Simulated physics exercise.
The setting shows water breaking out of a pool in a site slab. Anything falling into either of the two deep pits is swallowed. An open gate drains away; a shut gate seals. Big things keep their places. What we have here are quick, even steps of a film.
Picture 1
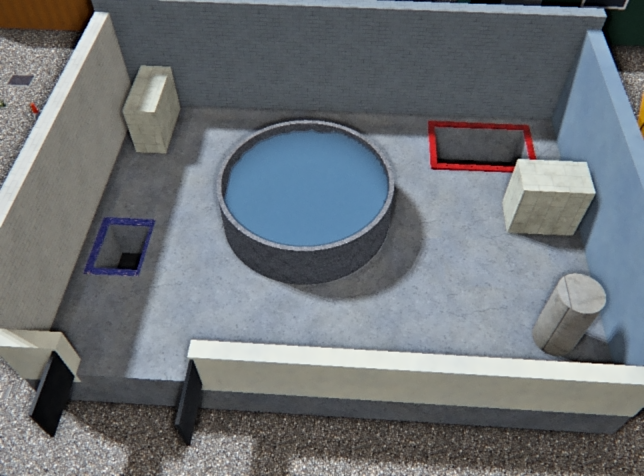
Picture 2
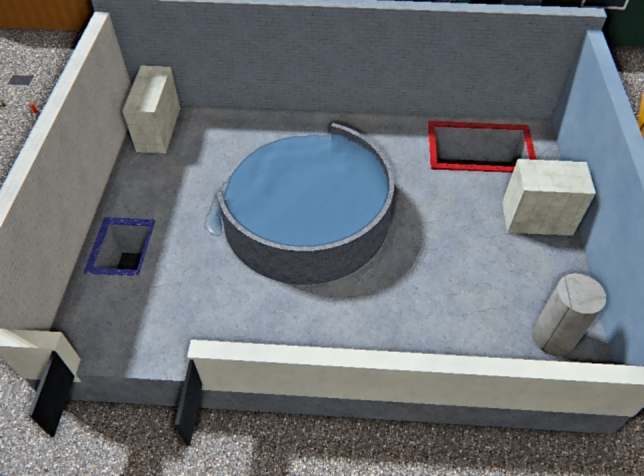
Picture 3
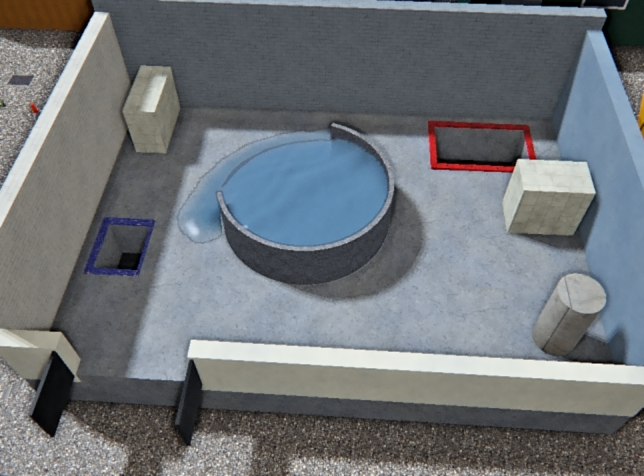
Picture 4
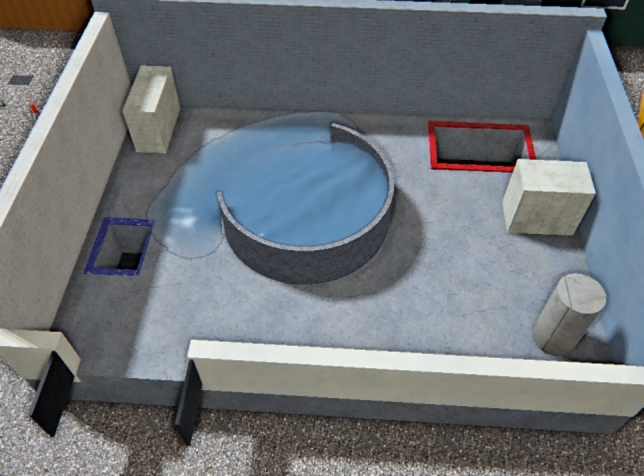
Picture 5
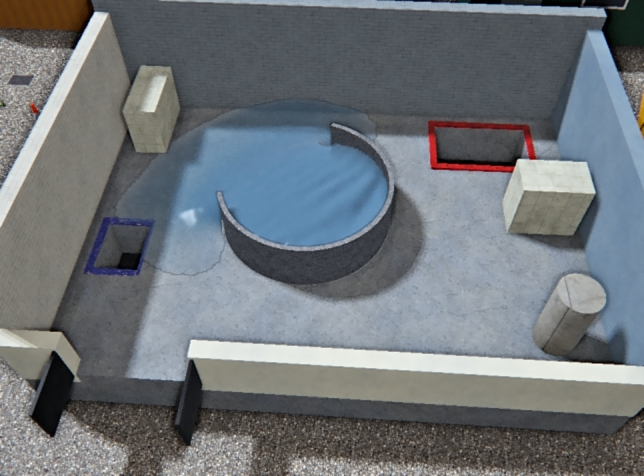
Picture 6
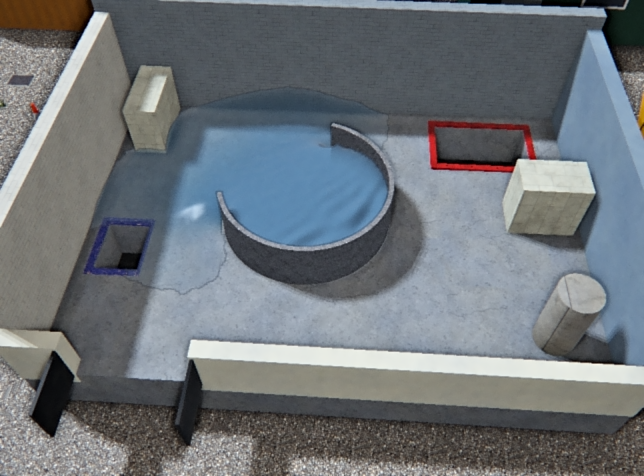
In a walled slab, water breaks from a round pool and spreads left around a blue-edged opening.
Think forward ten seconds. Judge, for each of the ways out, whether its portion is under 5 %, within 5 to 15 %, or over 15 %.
At the end, the gate ends up with a share within five to fifteen per cent; the red pit ends up with a share within five to fifteen per cent; the blue pit ends up with a share topping fifteen per cent.
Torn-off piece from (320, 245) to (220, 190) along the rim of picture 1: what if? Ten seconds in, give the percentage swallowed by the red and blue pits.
Result - red: 0 %; blue: 25 %.
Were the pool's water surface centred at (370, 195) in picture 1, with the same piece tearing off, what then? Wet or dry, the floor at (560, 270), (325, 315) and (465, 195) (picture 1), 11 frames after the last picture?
One after the other: Clear, free of water, free of water.
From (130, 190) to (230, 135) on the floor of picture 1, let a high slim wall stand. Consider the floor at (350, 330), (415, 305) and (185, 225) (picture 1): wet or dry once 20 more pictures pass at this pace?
In that order, I'd expect them to be kept clear of the flood, kept clear of the flood and reached by the flood.
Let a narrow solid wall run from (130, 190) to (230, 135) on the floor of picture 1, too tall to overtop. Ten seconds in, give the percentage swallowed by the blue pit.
Roughly 40 per cent ends up in the blue pit.
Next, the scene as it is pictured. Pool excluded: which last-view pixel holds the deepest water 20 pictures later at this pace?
Deepest point: Roughly (138, 105).
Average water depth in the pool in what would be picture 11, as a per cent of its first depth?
Close to 50 %.
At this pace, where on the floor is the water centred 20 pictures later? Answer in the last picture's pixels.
Roughly (246, 172).
A moment on, water covers 30 % of the floor; the gate 0 %, the red pit 0 %, the blue pit 2 %.
Next, water covers 40 % of the floor; the gate 0 %, the red pit 1 %, the blue pit 3 %.
Then, water covers 55 % of the floor; the gate 0 %, the red pit 2 %, the blue pit 14 %.
Later, water covers 85 % of the floor; the gate 7 %, the red pit 7 %, the blue pit 25 %.
In the end, water covers 90 % of the floor; the gate 10 %, the red pit 8 %, the blue pit 33 %.
